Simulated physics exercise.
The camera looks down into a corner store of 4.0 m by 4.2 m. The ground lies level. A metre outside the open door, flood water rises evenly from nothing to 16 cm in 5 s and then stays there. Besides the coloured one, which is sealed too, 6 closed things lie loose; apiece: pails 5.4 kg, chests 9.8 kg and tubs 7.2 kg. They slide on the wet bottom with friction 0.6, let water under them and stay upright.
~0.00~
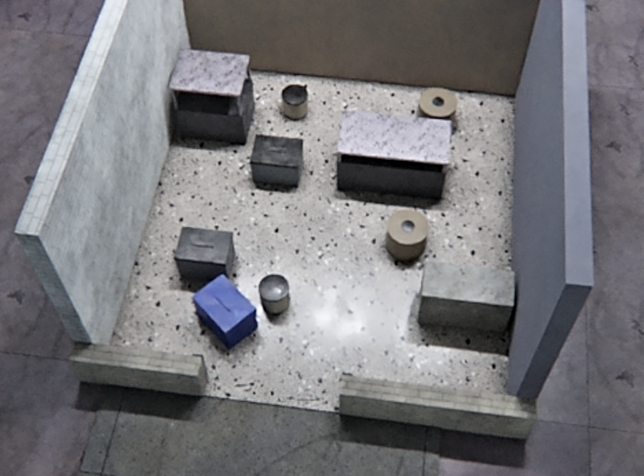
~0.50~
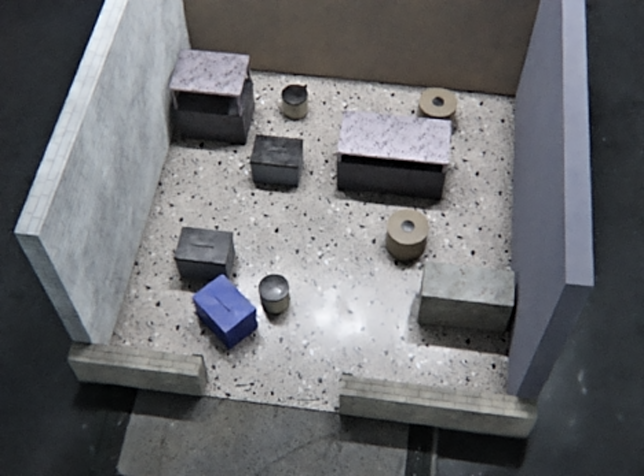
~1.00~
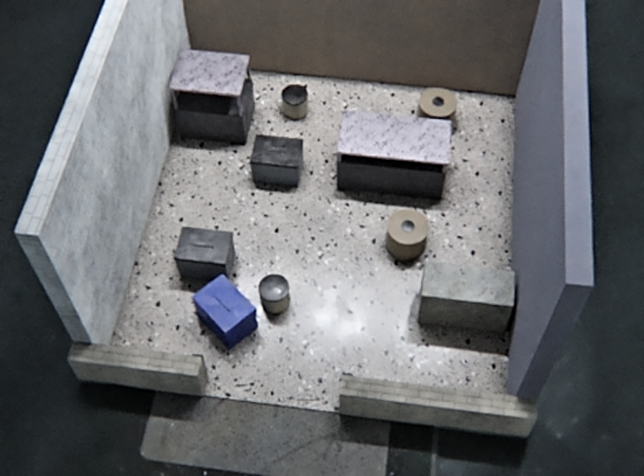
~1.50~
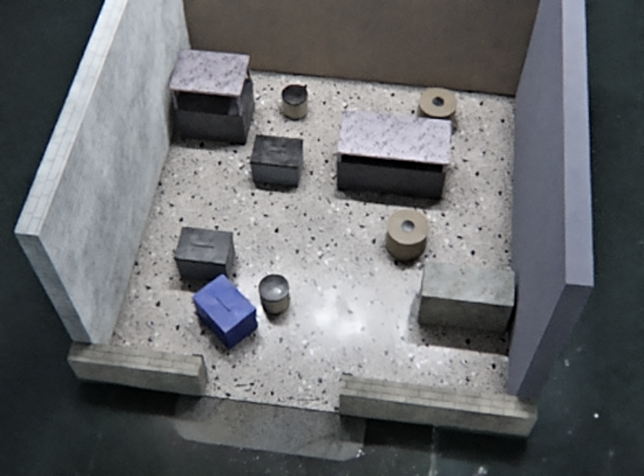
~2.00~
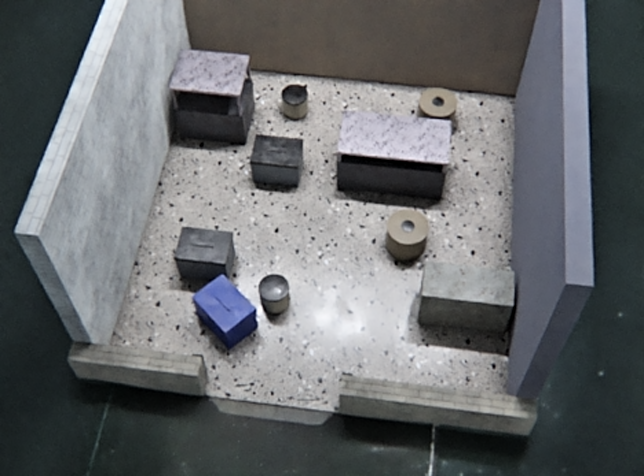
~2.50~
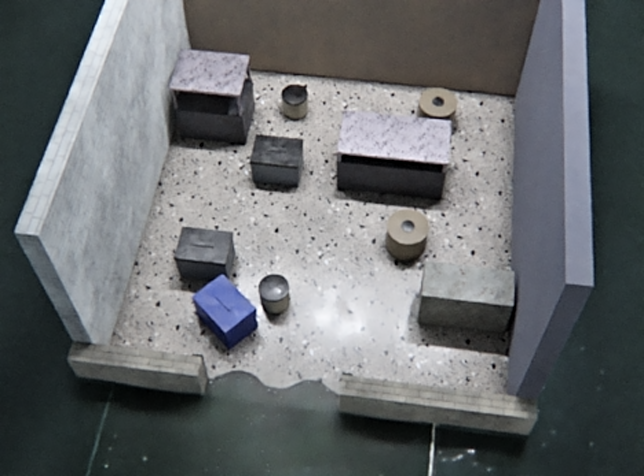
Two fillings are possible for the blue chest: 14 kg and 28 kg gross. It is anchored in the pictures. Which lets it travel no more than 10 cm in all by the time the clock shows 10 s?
Verdict: Only the higher weight holds it.
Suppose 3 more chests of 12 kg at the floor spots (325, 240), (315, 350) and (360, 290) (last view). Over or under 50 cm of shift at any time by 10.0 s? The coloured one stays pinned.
In that order: More, past it, more.
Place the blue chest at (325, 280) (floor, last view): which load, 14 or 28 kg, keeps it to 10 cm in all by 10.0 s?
It takes the larger.
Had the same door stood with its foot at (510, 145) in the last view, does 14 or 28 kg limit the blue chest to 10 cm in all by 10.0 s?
In that case the smaller load will do.
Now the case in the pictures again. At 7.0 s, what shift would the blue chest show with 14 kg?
About 50 cm.
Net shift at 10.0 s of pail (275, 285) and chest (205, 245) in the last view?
In that order: 40 cm, 0 cm.
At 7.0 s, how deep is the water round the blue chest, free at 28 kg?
About 6 cm.
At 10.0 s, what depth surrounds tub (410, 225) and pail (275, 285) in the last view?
About 6 and 4 cm.
After 3.5 s the blue chest would be 0 cm from its start with 14 kg and 0 cm from its start with 28 kg; 1 cm of water round it then.
After 4.5 s the blue chest would be 0 cm from its start with 14 kg and 0 cm from its start with 28 kg; 4 cm of water round it then.
After 7.0 s the blue chest would be 49 cm from its start with 14 kg and 0 cm from its start with 28 kg; 6 cm of water round it then.
After 10.0 s the blue chest would be 49 cm from its start with 14 kg and 0 cm from its start with 28 kg; 6 cm of water round it then.
